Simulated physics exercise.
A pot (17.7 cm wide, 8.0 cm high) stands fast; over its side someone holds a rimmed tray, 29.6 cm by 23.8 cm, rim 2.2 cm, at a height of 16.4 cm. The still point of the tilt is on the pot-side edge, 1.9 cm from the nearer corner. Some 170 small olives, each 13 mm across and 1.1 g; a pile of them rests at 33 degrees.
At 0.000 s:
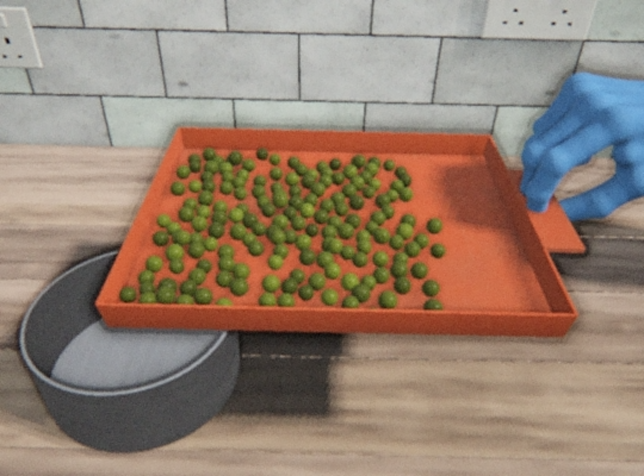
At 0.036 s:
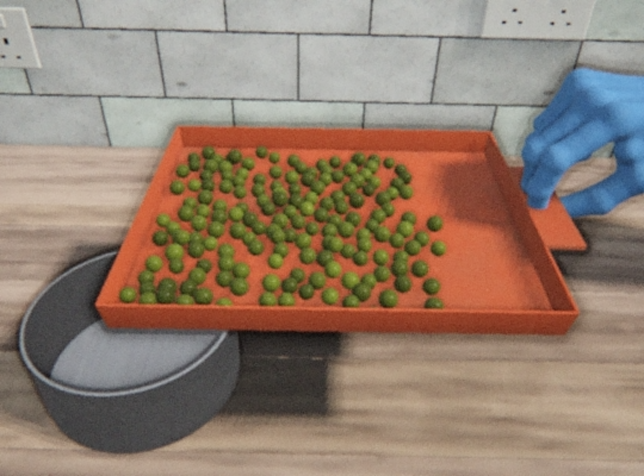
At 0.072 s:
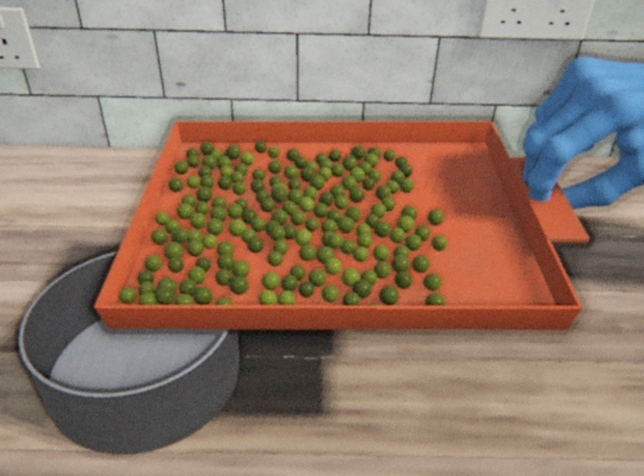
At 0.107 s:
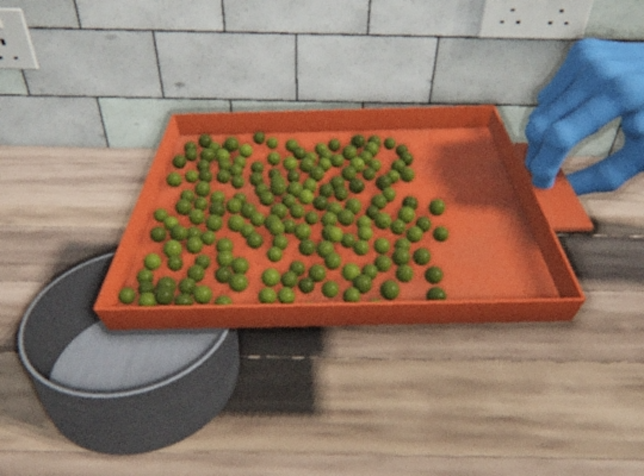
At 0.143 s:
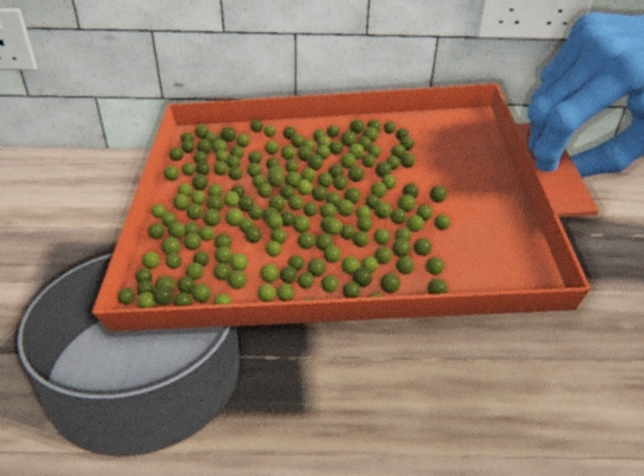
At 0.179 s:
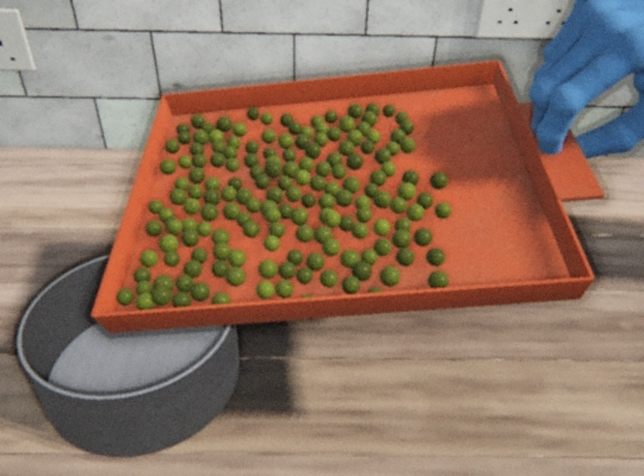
A blue-gloved hand lifts the right side of an orange tray of small green olives.
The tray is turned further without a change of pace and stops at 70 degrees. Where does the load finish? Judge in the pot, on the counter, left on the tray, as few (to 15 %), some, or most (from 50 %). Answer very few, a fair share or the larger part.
In the pot: Very few; on the counter: Very few; left on the tray: The larger part.
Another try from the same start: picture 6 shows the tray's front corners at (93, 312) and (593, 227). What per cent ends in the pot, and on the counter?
Pot 5, counter 30.
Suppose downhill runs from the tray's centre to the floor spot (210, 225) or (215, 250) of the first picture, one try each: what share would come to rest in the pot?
Some 0 and 0 per cent.
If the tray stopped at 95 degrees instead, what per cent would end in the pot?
It would be near 0 per cent.
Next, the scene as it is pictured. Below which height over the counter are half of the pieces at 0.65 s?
About 26 cm.
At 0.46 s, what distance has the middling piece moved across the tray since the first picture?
Some 4 cm.
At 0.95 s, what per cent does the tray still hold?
Some 95 per cent of the load.
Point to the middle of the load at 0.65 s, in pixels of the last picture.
Around (172, 188).
After 0.46 s, tilt 41 degrees; the tray holds 100 %, the pot 0 %.
Then, at 0.65 s, tilt 61 degrees; the tray holds 100 %, the pot 0 %.
Then, at 0.95 s, tilt 70 degrees; the tray holds 95 %, the pot 0 %.
In the end, at 1.6 s, pot 0 %, counter 5 %, tray 95 %.
